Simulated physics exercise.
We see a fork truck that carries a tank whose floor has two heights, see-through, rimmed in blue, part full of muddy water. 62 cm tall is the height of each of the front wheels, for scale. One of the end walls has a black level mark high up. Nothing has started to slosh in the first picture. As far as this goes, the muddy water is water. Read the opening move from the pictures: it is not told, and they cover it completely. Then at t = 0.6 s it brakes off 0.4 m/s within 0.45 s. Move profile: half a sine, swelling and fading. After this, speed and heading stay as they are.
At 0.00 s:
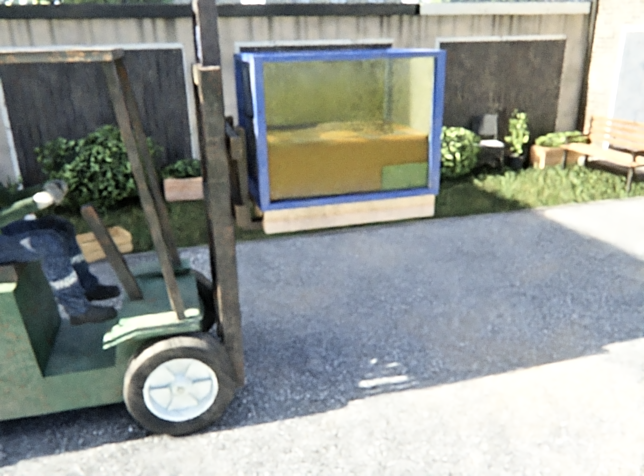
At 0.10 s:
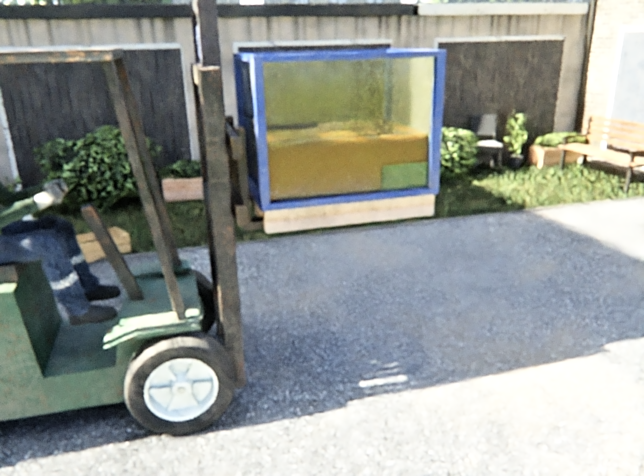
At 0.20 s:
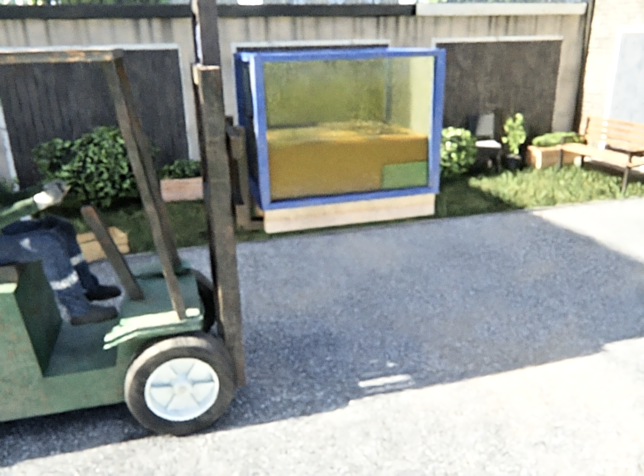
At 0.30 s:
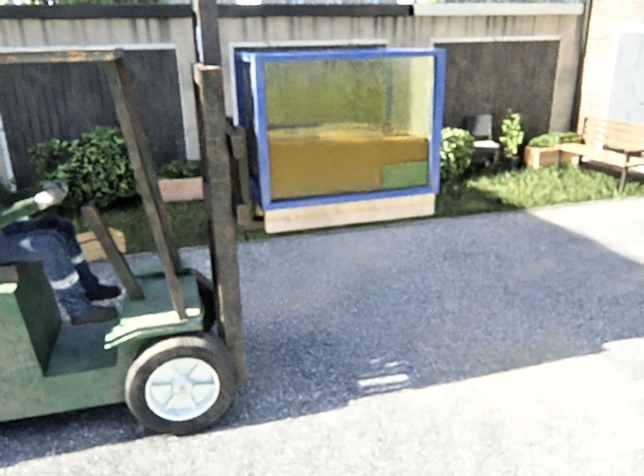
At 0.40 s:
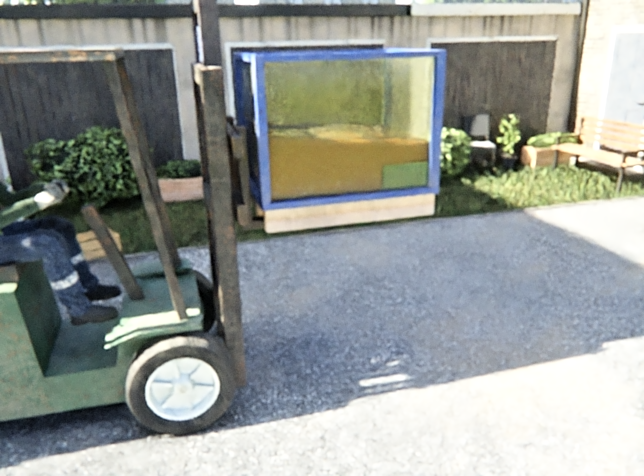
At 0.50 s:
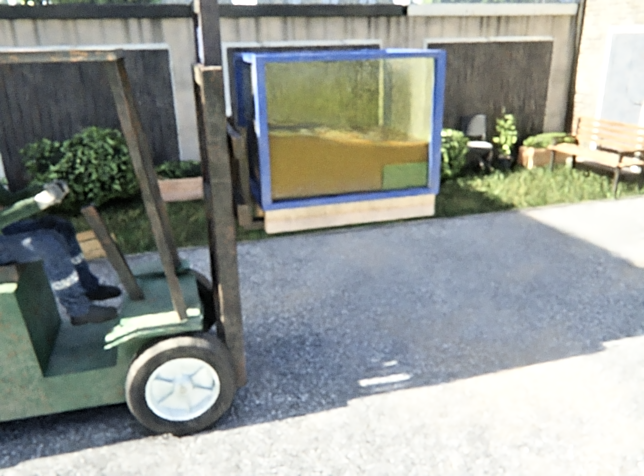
The clip shows a green forklift with a seated driver carrying a clear, blue-rimmed tank of muddy water, edging slightly right past a wall and plants as the initially near-level water tilts gently, higher at the left.
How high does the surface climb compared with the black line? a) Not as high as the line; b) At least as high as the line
The answer is b.
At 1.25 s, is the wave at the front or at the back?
Forward end.
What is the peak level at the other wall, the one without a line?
52 cm.
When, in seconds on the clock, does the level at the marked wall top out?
I'd say close to 1.9 seconds.
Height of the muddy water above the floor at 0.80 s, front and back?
About 30 cm in front and 32 cm behind.
By 0.80 s it stands 33 cm high behind and 31 cm in front; all of it is still inside.
By 1.25 s it stands 26 cm high behind and 49 cm in front; all of it is still inside.
By 1.70 s it stands 38 cm high behind and 28 cm in front; all of it is still inside.
By 4.03 s the waves are smaller; the highest at the back wall was 47 cm, at 1.90 s, against a line at 42 cm.
